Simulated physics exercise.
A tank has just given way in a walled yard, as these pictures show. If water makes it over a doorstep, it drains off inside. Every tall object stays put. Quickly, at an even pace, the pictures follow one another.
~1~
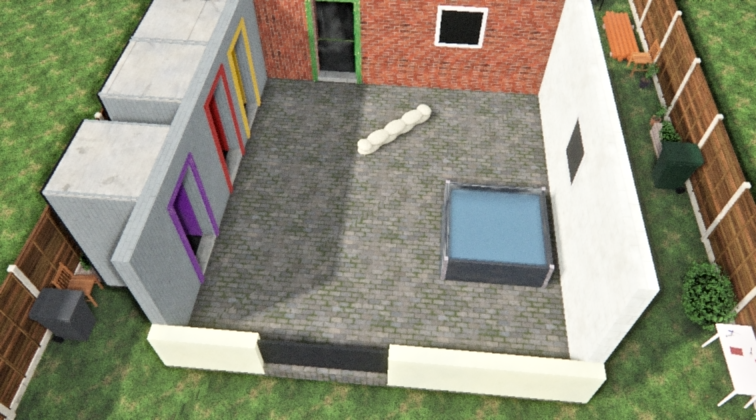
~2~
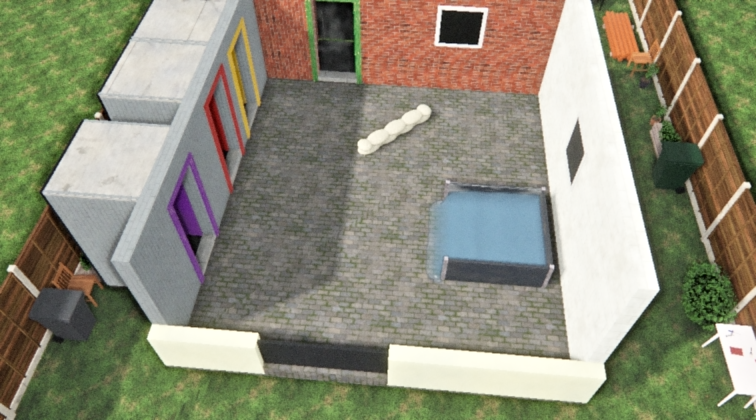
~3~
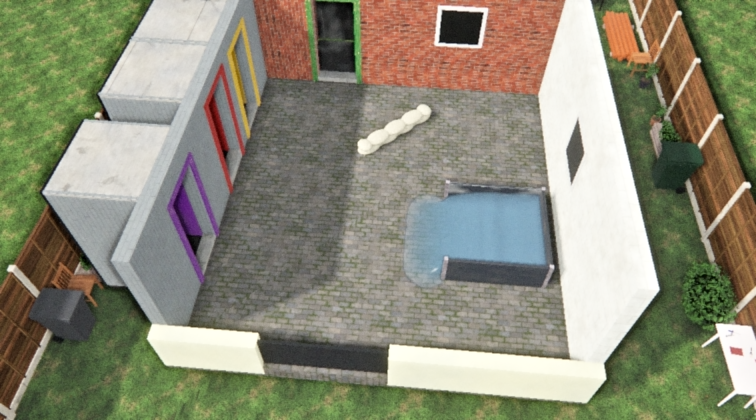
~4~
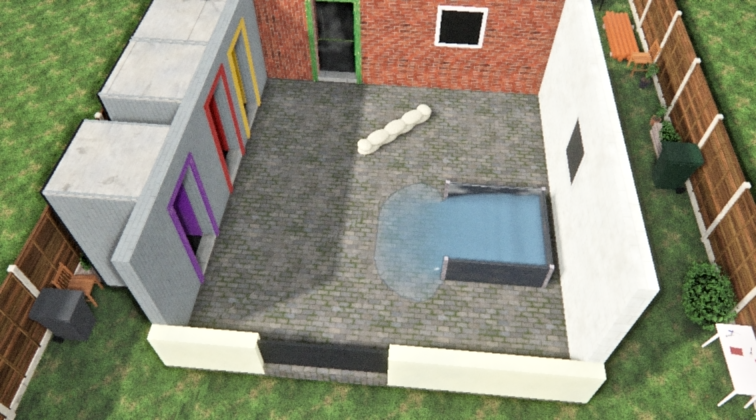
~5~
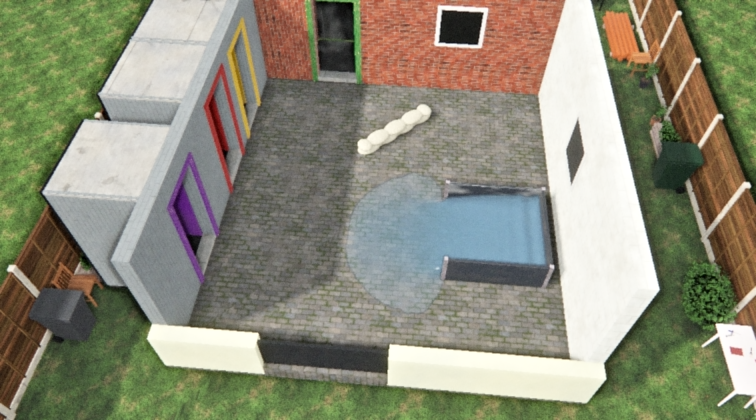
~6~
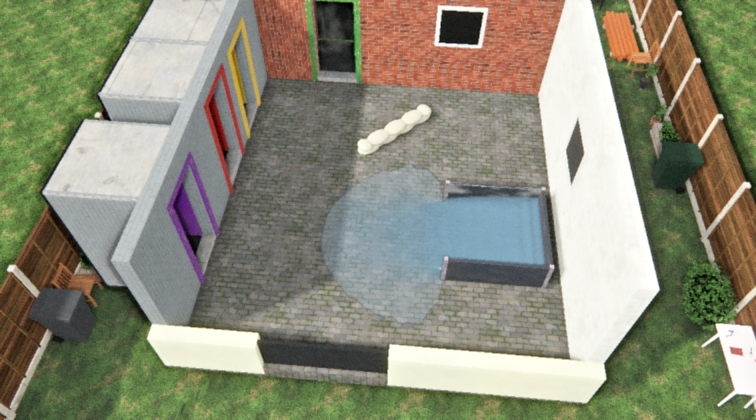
In a walled yard, water bursts from a tank's left side and spreads leftward across paving.
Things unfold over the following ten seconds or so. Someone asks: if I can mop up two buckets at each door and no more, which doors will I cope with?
The red door: You will cope; the green door: You will cope; the purple door: Too much for you; the yellow door: You will cope.
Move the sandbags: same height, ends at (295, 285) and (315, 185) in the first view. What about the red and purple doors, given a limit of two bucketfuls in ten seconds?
Then the red door remains below the threshold, while the purple door remains below the threshold.
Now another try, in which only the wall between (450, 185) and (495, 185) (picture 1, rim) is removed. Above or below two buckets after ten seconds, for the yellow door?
At the yellow door, the flow misses the threshold.
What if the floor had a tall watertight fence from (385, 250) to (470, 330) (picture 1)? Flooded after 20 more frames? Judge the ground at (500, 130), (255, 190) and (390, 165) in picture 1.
In order: Untouched, soaked, soaked.
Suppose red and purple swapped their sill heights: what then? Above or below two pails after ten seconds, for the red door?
I reckon red crosses the mark.
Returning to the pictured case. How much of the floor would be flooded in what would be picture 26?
Around 50 percent.
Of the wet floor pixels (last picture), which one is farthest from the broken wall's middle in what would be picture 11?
About (217, 238).
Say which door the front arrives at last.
The door marked green.
A moment on, water covers 35 % of the floor; the red door not reached, the green door not reached, the purple door not reached, the yellow door not reached.
Next, water covers 45 % of the floor; the red door wet at the sill, nothing in, the green door not reached, the purple door over two buckets in, the yellow door not reached.
Then, water covers 50 % of the floor; the red door wet at the sill, nothing in, the green door not reached, the purple door far over two buckets in, the yellow door wet at the sill, nothing in.
Later, water covers 60 % of the floor; the red door wet at the sill, nothing in, the green door wet at the sill, nothing in, the purple door far over two buckets in, the yellow door under two buckets in.
In the end, water covers 90 % of the floor; the red door wet at the sill, nothing in, the green door wet at the sill, nothing in, the purple door far over two buckets in, the yellow door under two buckets in.
